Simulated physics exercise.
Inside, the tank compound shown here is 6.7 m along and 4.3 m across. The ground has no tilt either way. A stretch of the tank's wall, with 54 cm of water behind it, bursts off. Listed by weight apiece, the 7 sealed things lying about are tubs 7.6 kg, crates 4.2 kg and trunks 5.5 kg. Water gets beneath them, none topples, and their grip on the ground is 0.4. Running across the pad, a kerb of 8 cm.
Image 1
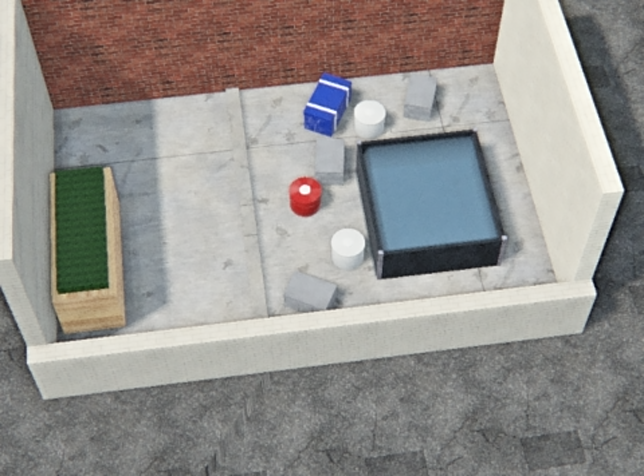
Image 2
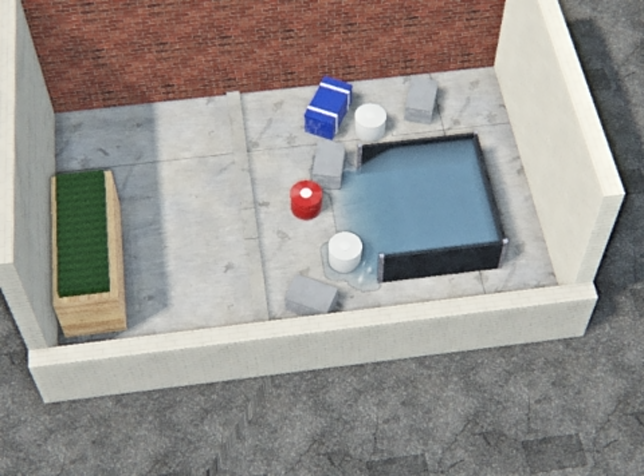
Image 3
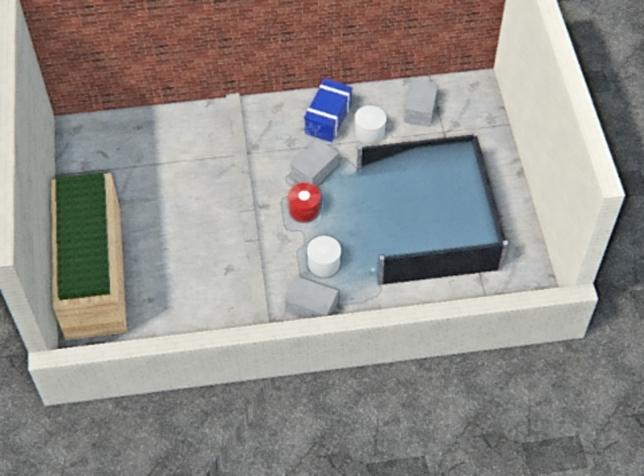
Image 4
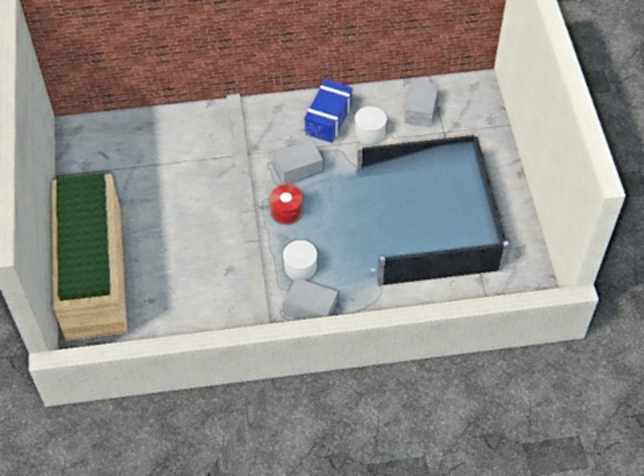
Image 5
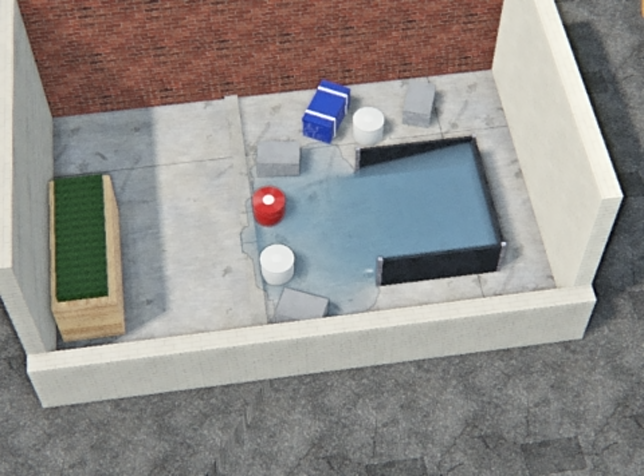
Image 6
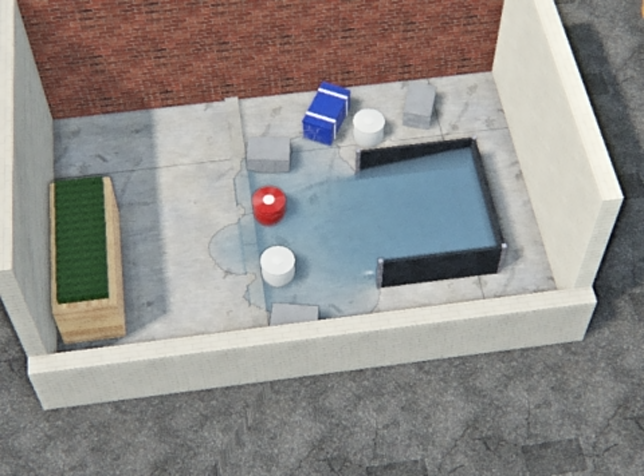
Water pours from the tank's open left side and pushes the red tub leftward across the pad.
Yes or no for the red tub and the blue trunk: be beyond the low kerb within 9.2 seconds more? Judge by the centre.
Going by the centre, the red tub reaches the far side and the blue trunk fails to get over.
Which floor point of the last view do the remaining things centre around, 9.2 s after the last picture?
That lands at roughly (345, 158).
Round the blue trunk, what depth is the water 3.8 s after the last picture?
3 cm, roughly.
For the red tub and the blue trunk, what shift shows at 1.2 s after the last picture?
About 140 cm and 0 cm, respectively.
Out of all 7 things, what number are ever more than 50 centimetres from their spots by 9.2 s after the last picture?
By my tally, 6.
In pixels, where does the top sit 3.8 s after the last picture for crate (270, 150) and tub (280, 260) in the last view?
Approx. (304, 103); approx. (155, 307).
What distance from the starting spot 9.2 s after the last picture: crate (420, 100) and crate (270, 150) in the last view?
Respectively 80 and 150 centimetres.
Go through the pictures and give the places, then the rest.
The first frame shows the red tub at (305, 190), on the bottom; the blue trunk at (328, 96), on the bottom; 2.8 m2 under water; 0 of 7 have shifted.
The second frame shows the red tub at (306, 193) rests on the ground; the blue trunk at (329, 100), on the bottom; 3.6 m2 under water; 1 of 7 have shifted.
The third frame shows the red tub at (304, 196), on the bottom; the blue trunk at (328, 102) rests on the ground; water covers 4.6 m2; 2 of 7 have shifted.
The fourth frame shows the red tub at (286, 198), on the bottom, 28 cm from its start; the blue trunk at (329, 103), on the bottom; water covers 5.7 m2; 3 of 7 have shifted.
The fifth frame shows the red tub at (269, 200) rests on the ground, 50 cm from its start; the blue trunk at (326, 103) rests on the ground; 7.0 m2 under water; 4 of 7 have shifted.
The sixth frame shows the red tub at (269, 200), afloat, 50 cm from its start; the blue trunk at (327, 105), on the bottom; water covers 8.2 m2; 4 of 7 have shifted.
Then, 1.2 s after the last picture the red tub is near (205, 169), 1.5 m from its start, afloat; the blue trunk is near (327, 105), 0.0 m from its start, aground; 2 of 7 are over the mark; 2 afloat.
Then, 3.8 s after the last picture the red tub is near (118, 107), 3.2 m from its start, afloat; the blue trunk is near (340, 113), 0.3 m from its start, afloat; 2 of 7 are over the mark; 5 afloat.
Then, 6.2 s after the last picture the red tub is near (119, 107), 3.2 m from its start, afloat; the blue trunk is near (342, 110), 0.3 m from its start, afloat; 2 of 7 are over the mark; 6 afloat.
Then, 9.2 s after the last picture the red tub is near (92, 146), 3.2 m from its start, afloat; the blue trunk is near (429, 84), 1.6 m from its start, afloat; 2 of 7 are over the mark; 7 afloat.
